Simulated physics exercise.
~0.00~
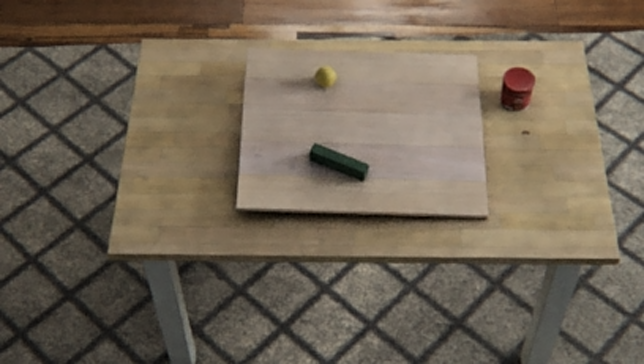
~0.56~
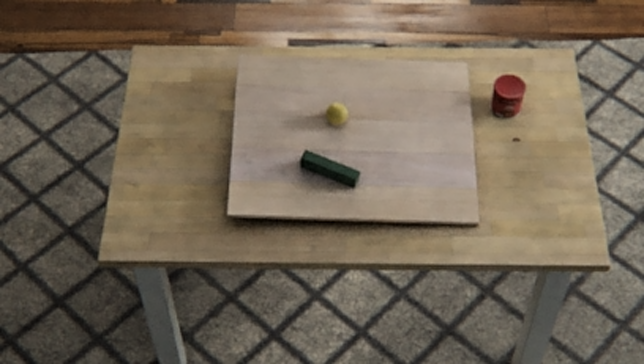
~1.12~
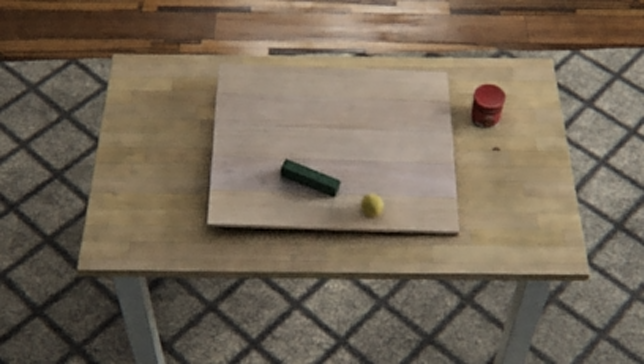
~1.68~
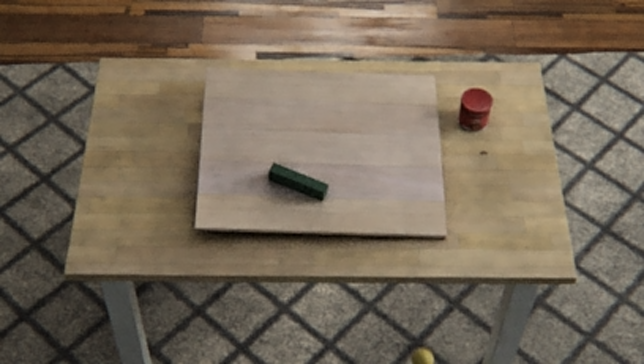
A small yellow lemon rolled down a pale board on a wooden table, passing the right end of a dark green block, and went over the near edge toward the patterned rug, while the block and a red tin stayed put.
